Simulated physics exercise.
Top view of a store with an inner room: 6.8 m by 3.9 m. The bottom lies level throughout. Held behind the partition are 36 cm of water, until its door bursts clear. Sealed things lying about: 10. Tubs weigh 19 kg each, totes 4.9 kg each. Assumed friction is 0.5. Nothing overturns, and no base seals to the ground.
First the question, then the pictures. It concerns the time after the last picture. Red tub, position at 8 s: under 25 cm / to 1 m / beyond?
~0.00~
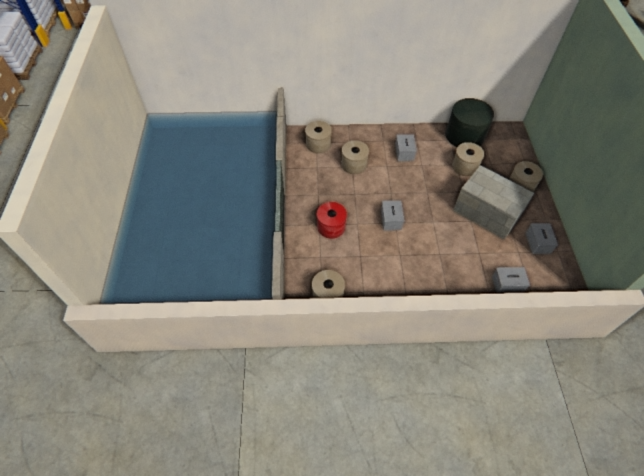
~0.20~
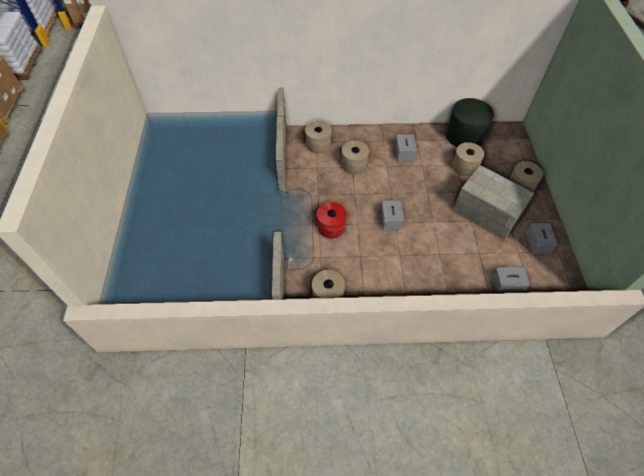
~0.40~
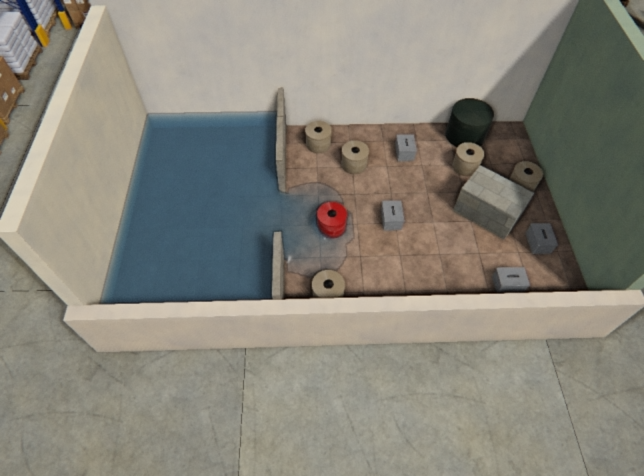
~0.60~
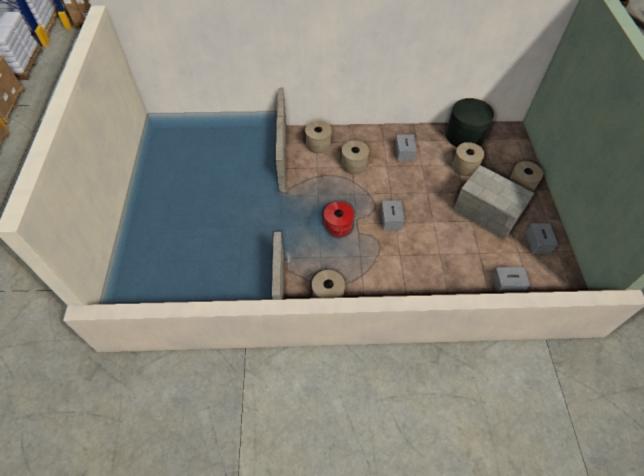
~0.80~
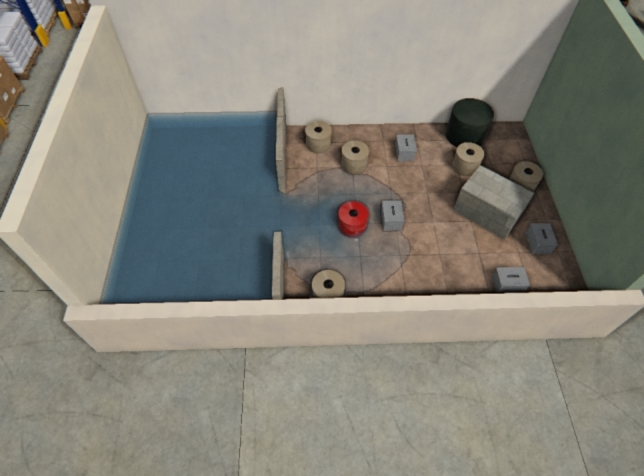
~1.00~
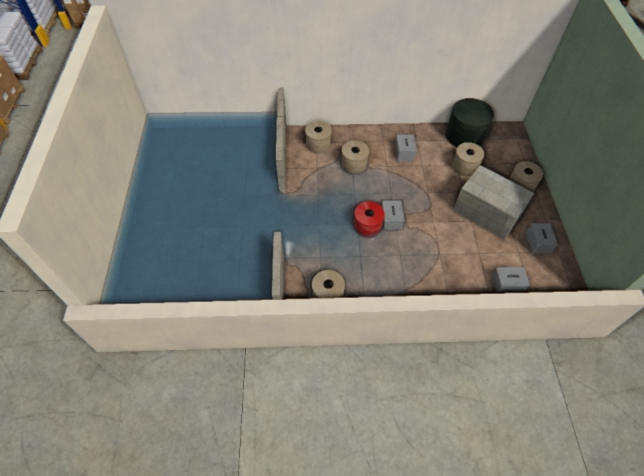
Beyond.
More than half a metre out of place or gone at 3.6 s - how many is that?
By that time the total stands at 4.
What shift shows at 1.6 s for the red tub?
Around 120 centimetres.
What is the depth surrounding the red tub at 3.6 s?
Close to 9 centimetres.
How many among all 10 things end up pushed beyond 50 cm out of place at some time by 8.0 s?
Counting them up, I find 6.
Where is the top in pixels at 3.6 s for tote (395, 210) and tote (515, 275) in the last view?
About (517, 244) for the first and (567, 247) for the second.
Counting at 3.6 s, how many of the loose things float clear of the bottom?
At that moment 2.
After 1.6 s the red tub is near (405, 215), 1.1 m from its start, aground; 0 afloat.
After 3.6 s the red tub is near (491, 236), 2.4 m from its start, aground; 2 afloat.
After 5.6 s the red tub is near (557, 256), 3.2 m from its start, afloat; 7 afloat.
After 8.0 s the red tub is near (565, 259), 3.4 m from its start, afloat; 6 afloat.
